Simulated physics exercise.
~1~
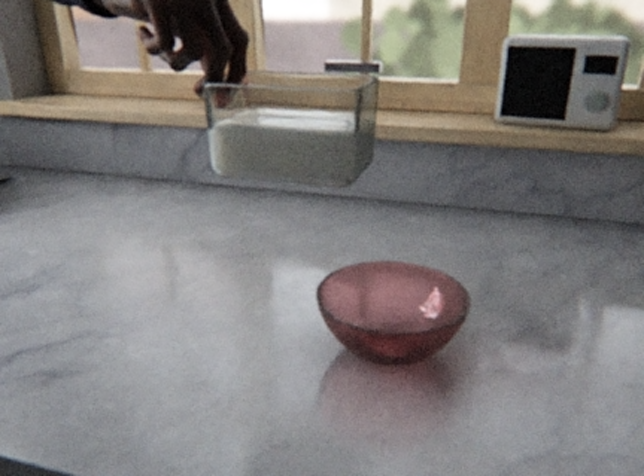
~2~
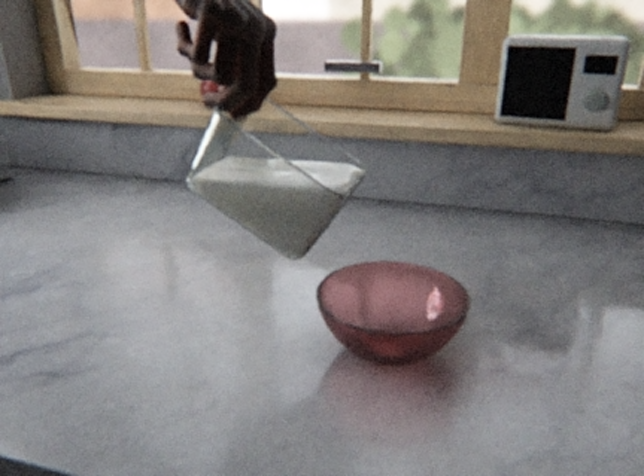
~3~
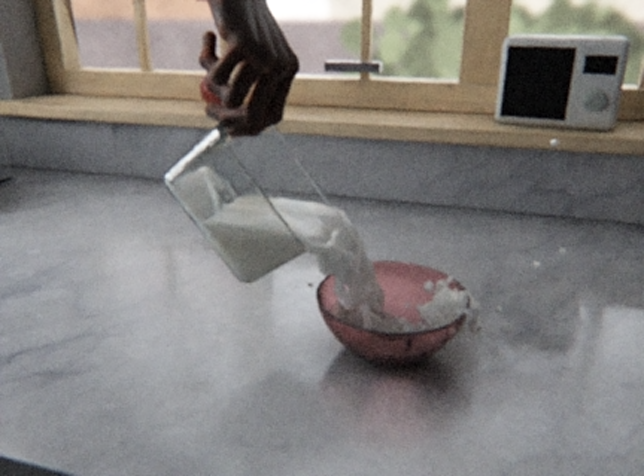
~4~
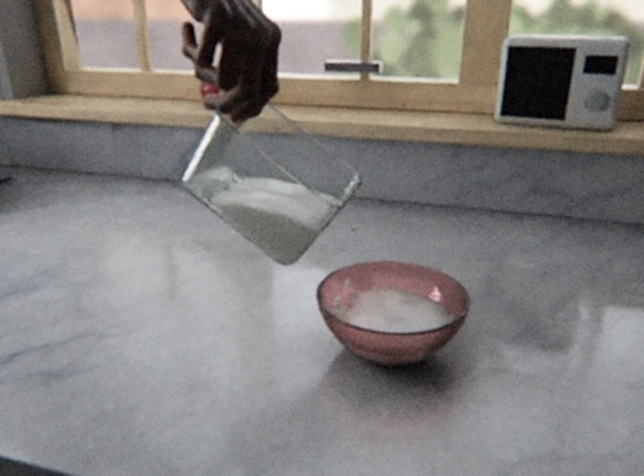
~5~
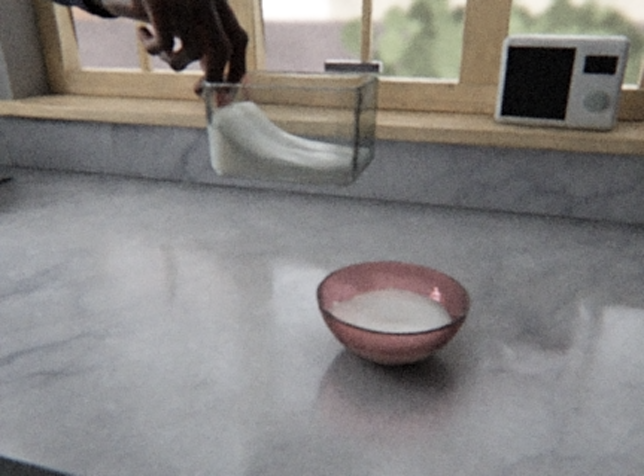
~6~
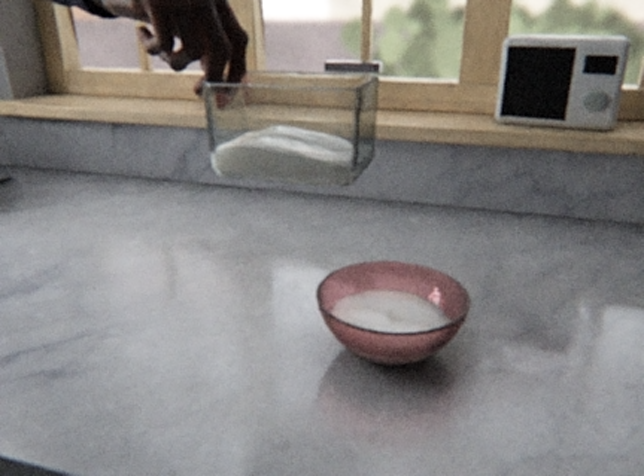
A hand tips a clear box, pours milk into a pink bowl, and levels it again.
